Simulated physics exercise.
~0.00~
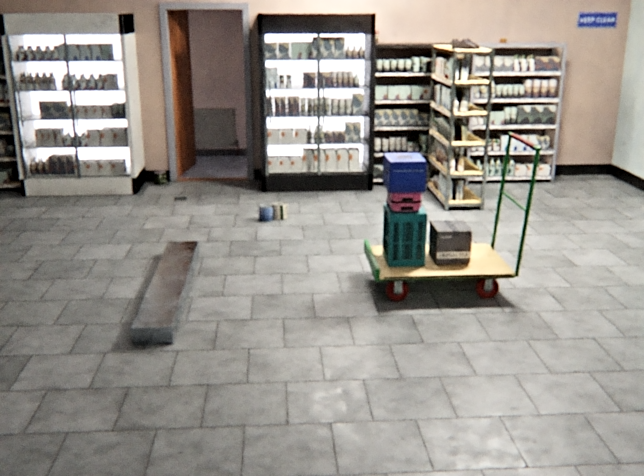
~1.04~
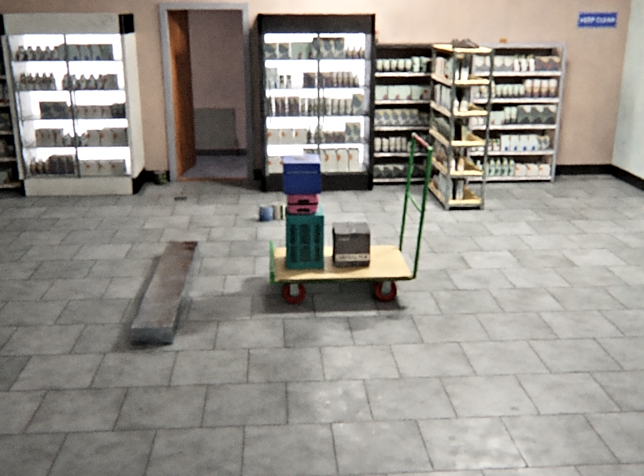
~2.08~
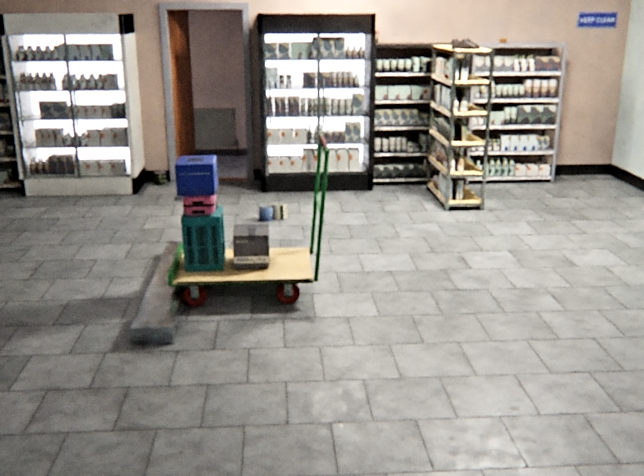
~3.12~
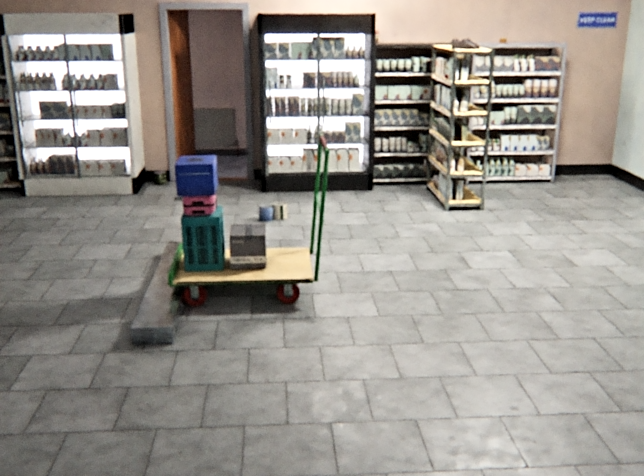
A loaded goods trolley rolls left to a low kerb and stops, its load still aboard.
